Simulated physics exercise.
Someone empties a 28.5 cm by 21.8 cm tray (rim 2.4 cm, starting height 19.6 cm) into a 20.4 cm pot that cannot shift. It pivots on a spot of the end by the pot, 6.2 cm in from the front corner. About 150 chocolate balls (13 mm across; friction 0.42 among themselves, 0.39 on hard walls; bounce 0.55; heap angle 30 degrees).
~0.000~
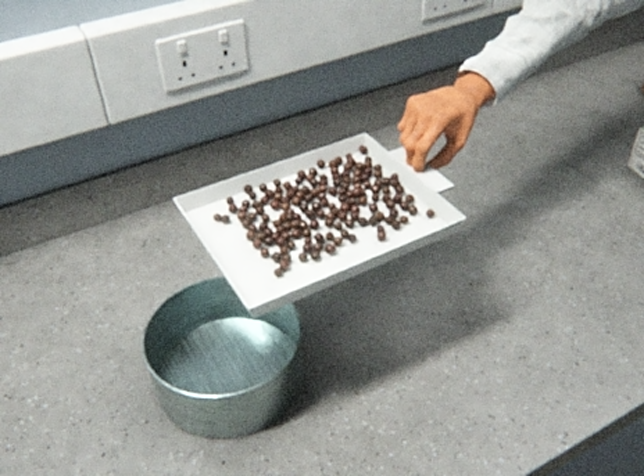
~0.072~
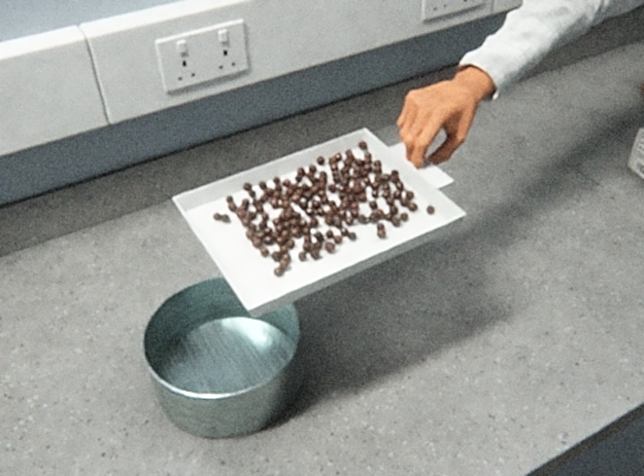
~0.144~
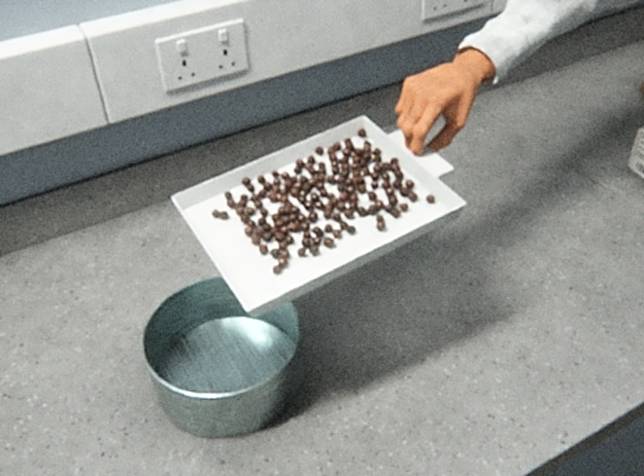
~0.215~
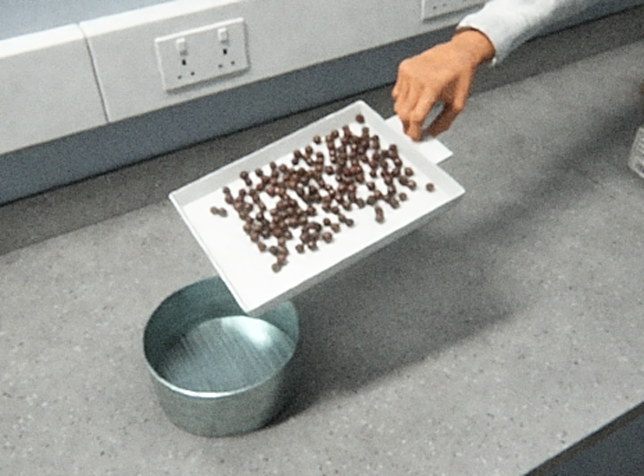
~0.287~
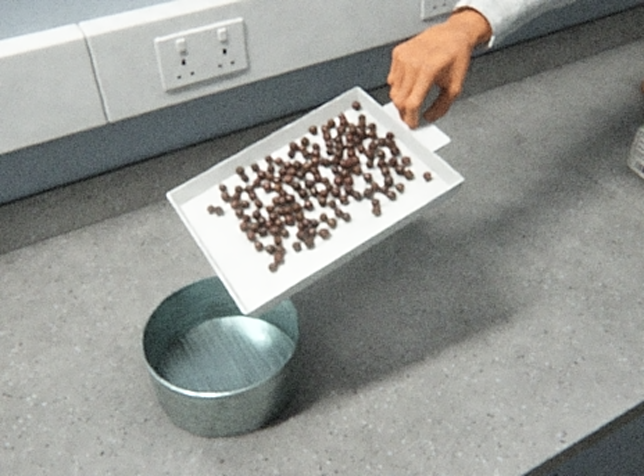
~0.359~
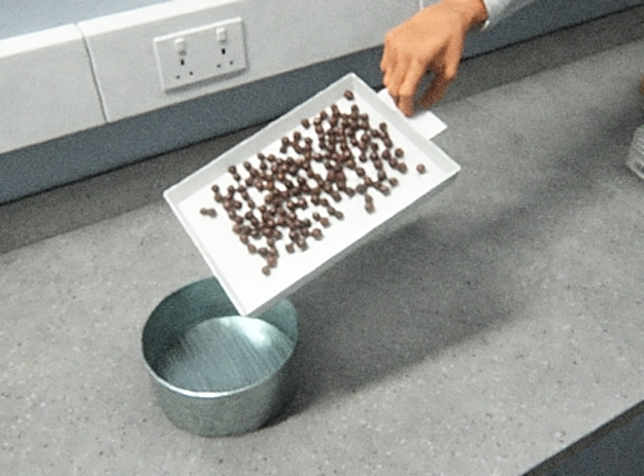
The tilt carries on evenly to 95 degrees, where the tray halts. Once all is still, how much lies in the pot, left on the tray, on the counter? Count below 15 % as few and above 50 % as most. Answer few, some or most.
In the pot: Most; left on the tray: Few; on the counter: Some.
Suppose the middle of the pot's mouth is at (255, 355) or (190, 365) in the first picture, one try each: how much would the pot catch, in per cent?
Some 75 and 95 per cent.
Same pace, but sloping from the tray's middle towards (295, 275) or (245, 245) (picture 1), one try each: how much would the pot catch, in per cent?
Some 30 and 70 per cent.
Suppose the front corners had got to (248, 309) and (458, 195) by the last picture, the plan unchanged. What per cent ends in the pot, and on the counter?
Pot 35, counter 65.
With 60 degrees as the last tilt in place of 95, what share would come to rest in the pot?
Then about 0 per cent.
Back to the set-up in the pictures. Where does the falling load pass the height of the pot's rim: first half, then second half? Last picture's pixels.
At about (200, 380), then at (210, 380).
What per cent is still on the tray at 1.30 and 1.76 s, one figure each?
In turn: 90, 0.
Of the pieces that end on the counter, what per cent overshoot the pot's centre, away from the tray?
Roughly 90 per cent.
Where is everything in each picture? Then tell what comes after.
In the first picture, tray tilt 0 degrees, front corners at (252, 303) and (459, 217); middle of the pieces at (325, 203); pot at (222, 331).
In the second picture, tray tilt 1 degrees, front corners at (251, 303) and (459, 213); middle of the pieces at (325, 201).
In the third picture, tray tilt 5 degrees, front corners at (250, 304) and (459, 202), lowest corner left front; middle of the pieces at (324, 193).
In the fourth picture, tray tilt 10 degrees, front corners at (248, 305) and (458, 190), lowest corner left front; middle of the pieces at (322, 185).
In the fifth picture, tray tilt 14 degrees, front corners at (247, 307) and (456, 179), lowest corner left front; middle of the pieces at (318, 178).
In the sixth picture, tray tilt 19 degrees, front corners at (245, 309) and (453, 168), lowest corner left front; middle of the pieces at (310, 174); pot at (220, 329). Its pace works out near 65 degrees a second.
After 0.92 s, tilt 55 degrees; the tray holds 100 %, the pot 0 %.
Then, at 1.30 s, tilt 79 degrees; the tray holds 90 %, the pot 0 %.
After 1.76 s, tilt 95 degrees; the tray holds 0 %, the pot 55 %.
In the end, at 2.8 s, pot 65 %, tray 0 %, counter 35 %.
